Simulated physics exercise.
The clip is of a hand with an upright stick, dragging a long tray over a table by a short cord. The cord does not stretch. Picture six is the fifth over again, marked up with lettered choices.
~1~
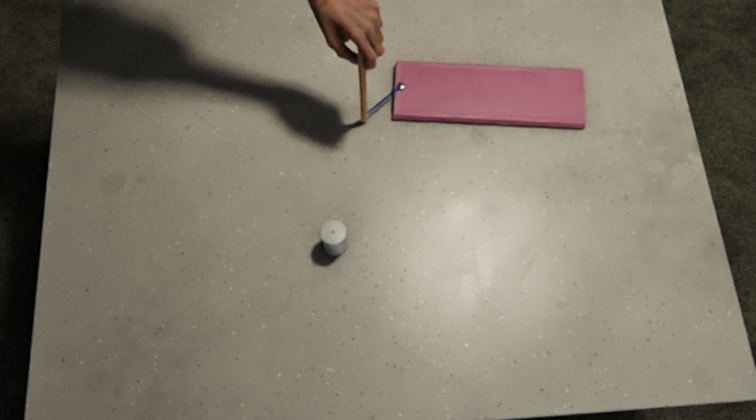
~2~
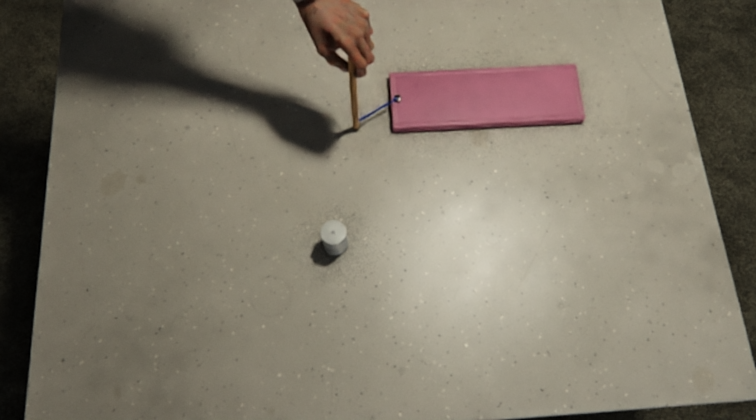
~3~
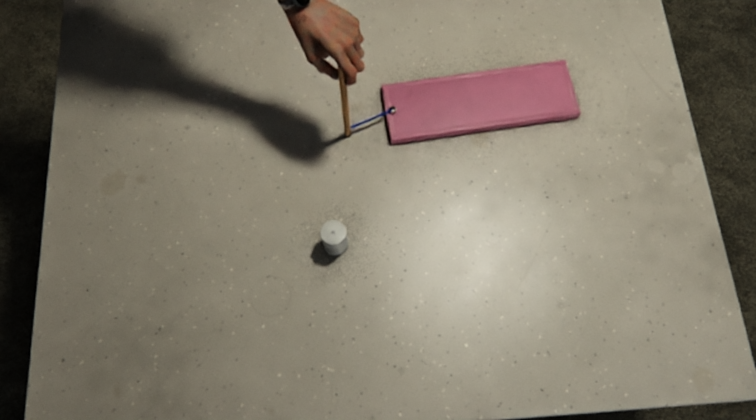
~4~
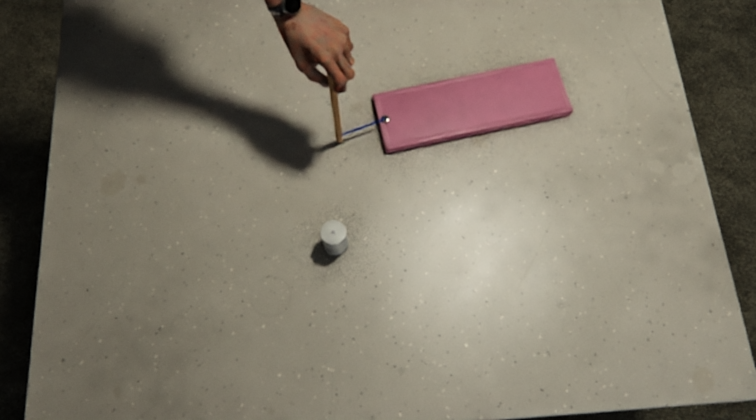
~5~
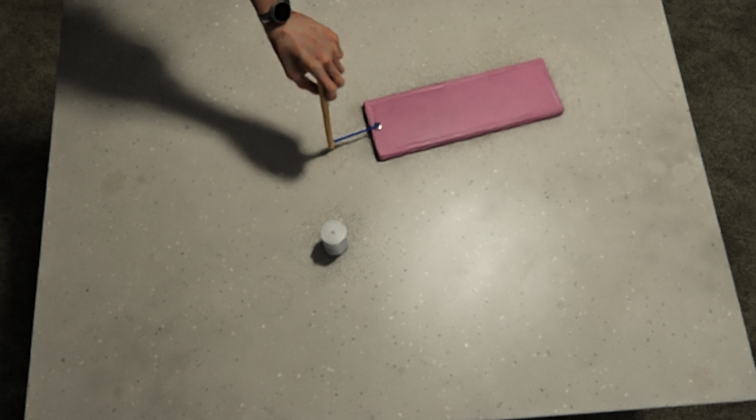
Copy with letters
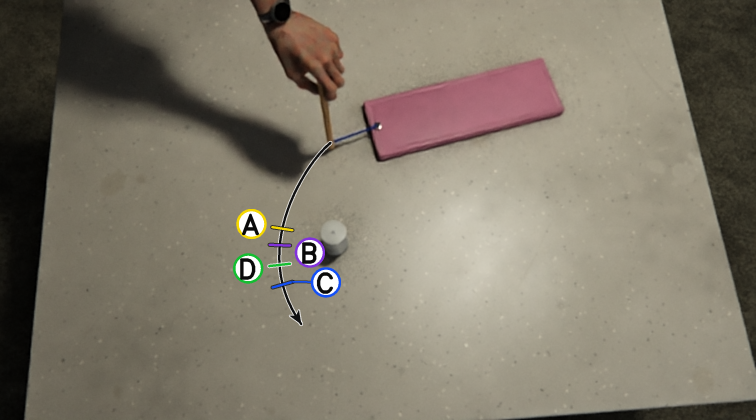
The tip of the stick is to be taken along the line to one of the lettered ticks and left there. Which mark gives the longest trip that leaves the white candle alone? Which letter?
The farthest safe stop is A.
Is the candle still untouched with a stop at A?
Yes.
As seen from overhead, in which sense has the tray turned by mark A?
Anticlockwise.
On the marked copy, A at (282, 229); B at (280, 245); C at (283, 284); D at (280, 265); the route from (331, 143) via (283, 226) to (301, 324).
Taking A. A third of the way, foot of the stick (308, 170), middle of the tray (437, 117).
Two thirds of the way, foot of the stick (292, 201), middle of the tray (414, 131).
When it is over, foot of the stick (282, 230), middle of the tray (397, 145); nothing has been touched.
As for the rest, B is too far, the candle has been hit; C is too far, the candle has been hit; D is too far, the candle has been hit.
